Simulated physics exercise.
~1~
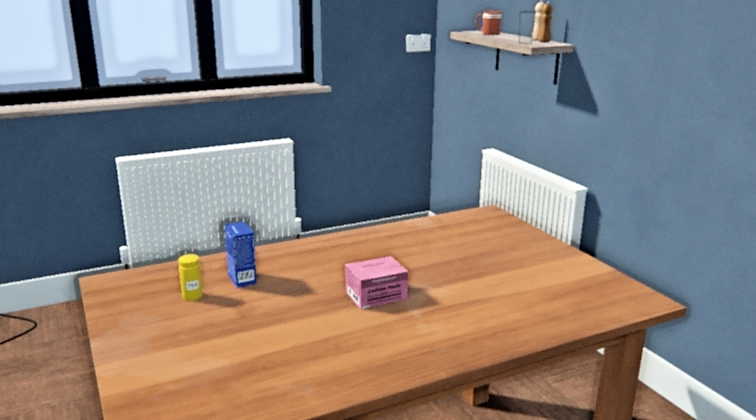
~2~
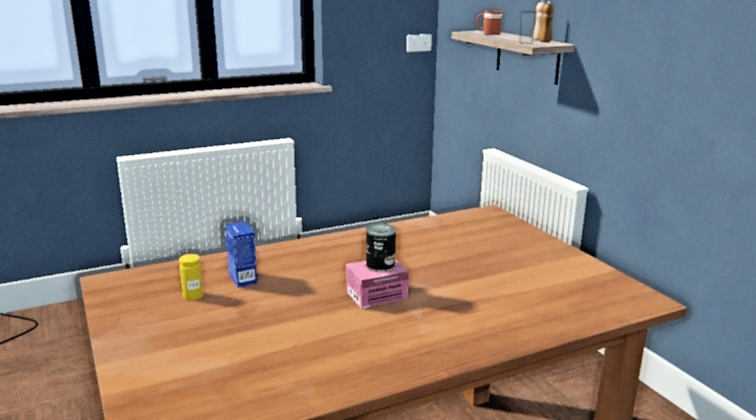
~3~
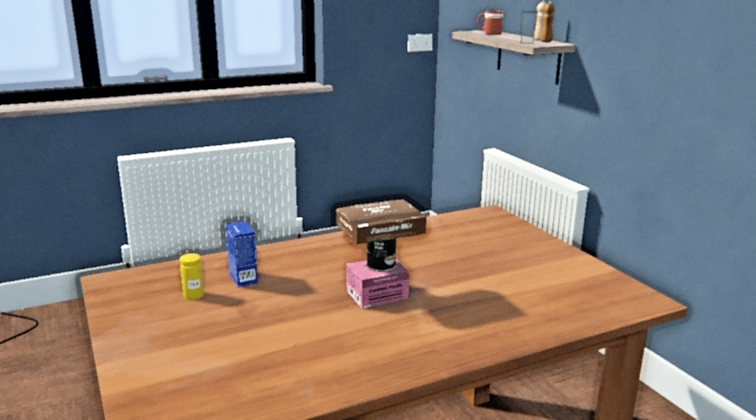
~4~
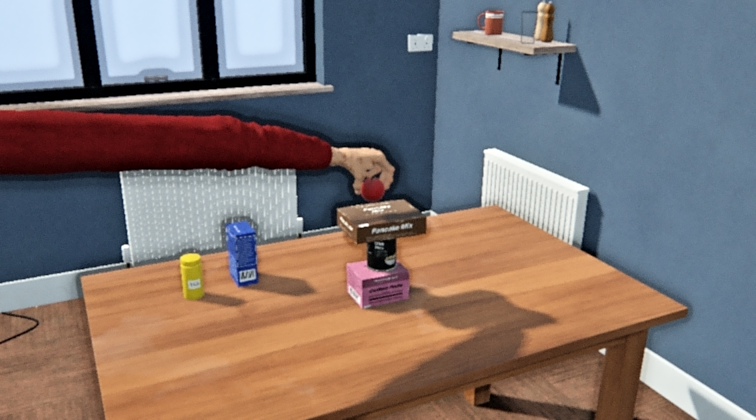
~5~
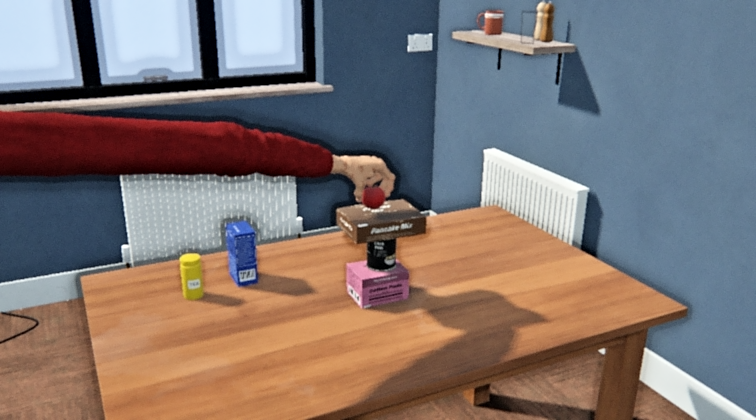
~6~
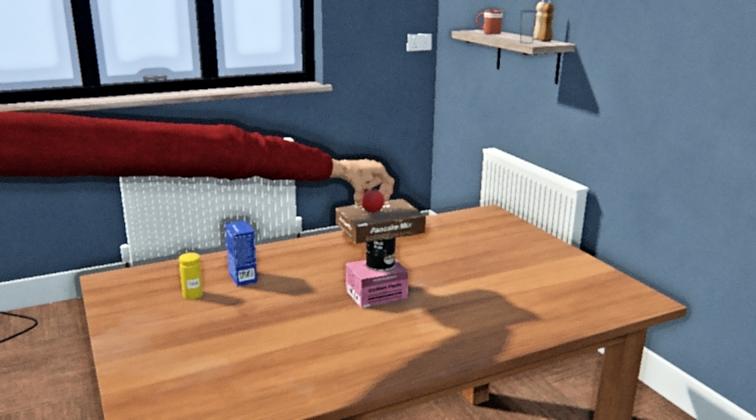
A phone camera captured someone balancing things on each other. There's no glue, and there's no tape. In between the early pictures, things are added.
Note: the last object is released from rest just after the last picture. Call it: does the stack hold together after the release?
Yes, it holds together.
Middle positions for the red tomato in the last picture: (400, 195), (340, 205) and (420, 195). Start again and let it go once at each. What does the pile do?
First the pile remains standing, second it topples, third it topples.
Then, 0.50 s after the last picture, nothing has stirred.
Then, 1.30 s after the last picture, red tomato resting near (373, 201).
At rest, all 6 in place. Seen from the same camera at the end, red tomato near (373, 201). The pile stays up.
